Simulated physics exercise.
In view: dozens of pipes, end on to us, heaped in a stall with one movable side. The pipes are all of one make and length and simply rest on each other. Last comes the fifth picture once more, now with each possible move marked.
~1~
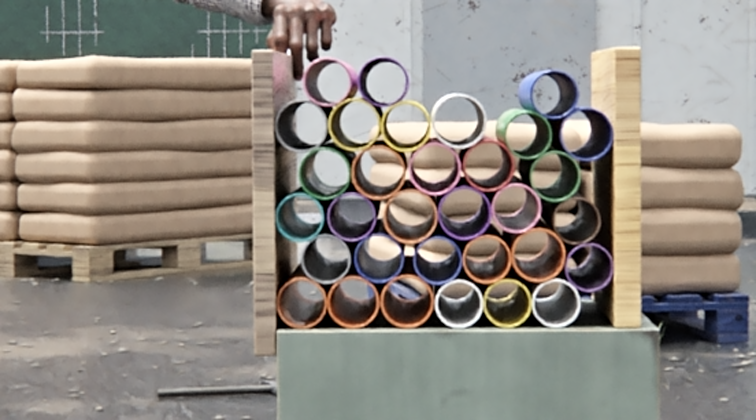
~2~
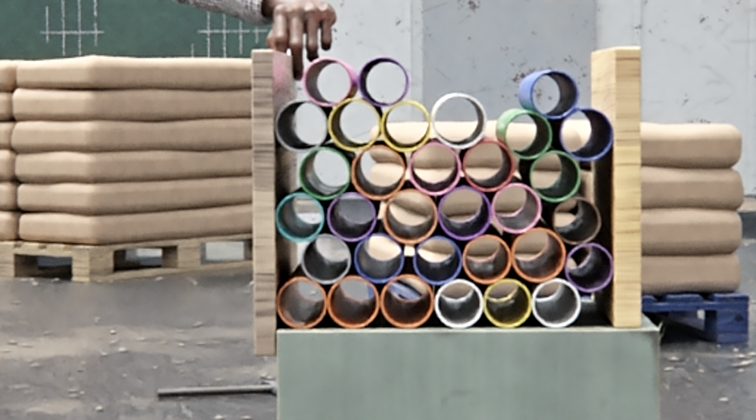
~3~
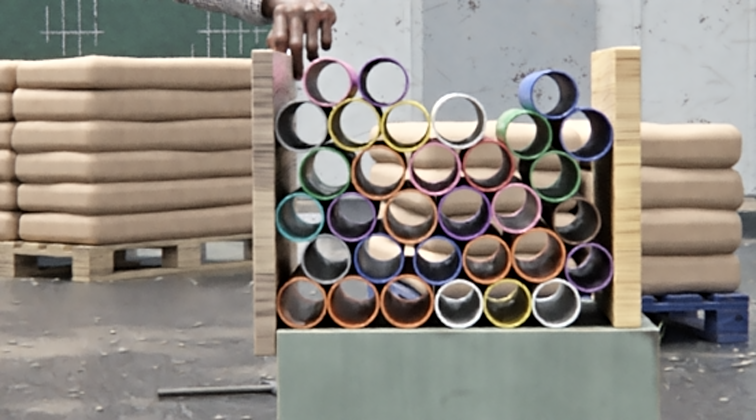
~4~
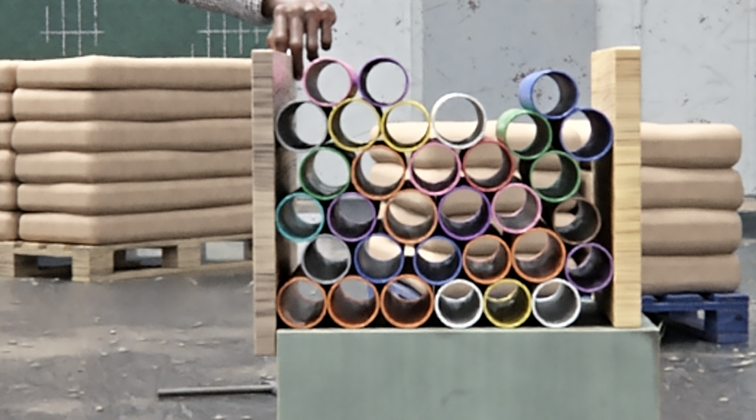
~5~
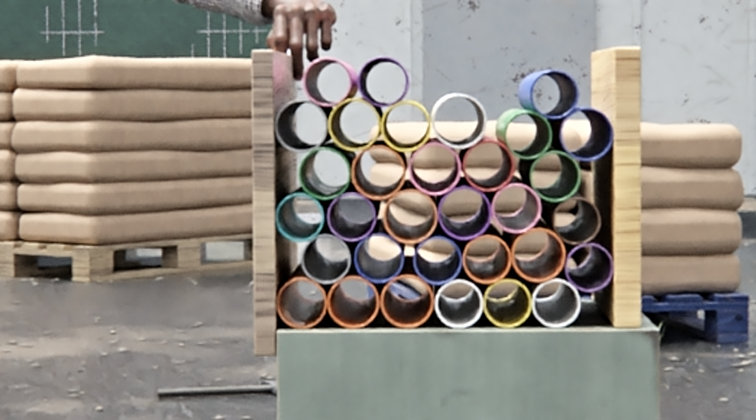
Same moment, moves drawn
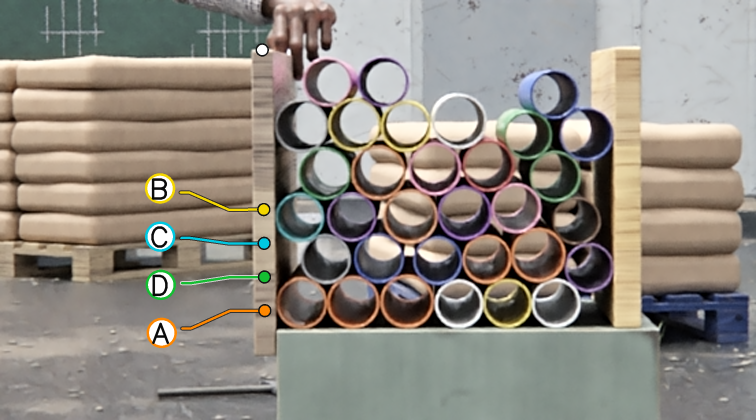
A hand stays above colourful pipes stacked between two wooden boards, and nothing visibly moves.
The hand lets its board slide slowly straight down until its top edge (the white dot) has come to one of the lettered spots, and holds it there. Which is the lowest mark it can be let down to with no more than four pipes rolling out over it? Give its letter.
The answer is mark C.
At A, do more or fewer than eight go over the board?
It loses fewer than eight.
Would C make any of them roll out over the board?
Yes.
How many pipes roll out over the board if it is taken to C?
It comes to two.
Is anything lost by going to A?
Yes, at A.
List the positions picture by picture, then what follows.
The first picture shows a purple pipe (464, 213); a red pipe (489, 166).
The second picture shows nothing to place.
The third picture shows side board (277, 194); an orange pipe (302, 304).
The fourth picture shows a white pipe (556, 303); an orange pipe (487, 259).
The fifth picture shows a purple pipe (464, 213); a red pipe (489, 166).
On the marked copy, A at (265, 311); B at (264, 210); C at (264, 243); D at (265, 277); the white dot at (263, 50).
Following C. Soon after the start, top of the board (275, 136).
Later, top of the board (275, 234).
In the end, top of the board (276, 242), two out over the board.
As for the rest, A more than four out over the board; B two out over the board; D more than four out over the board.
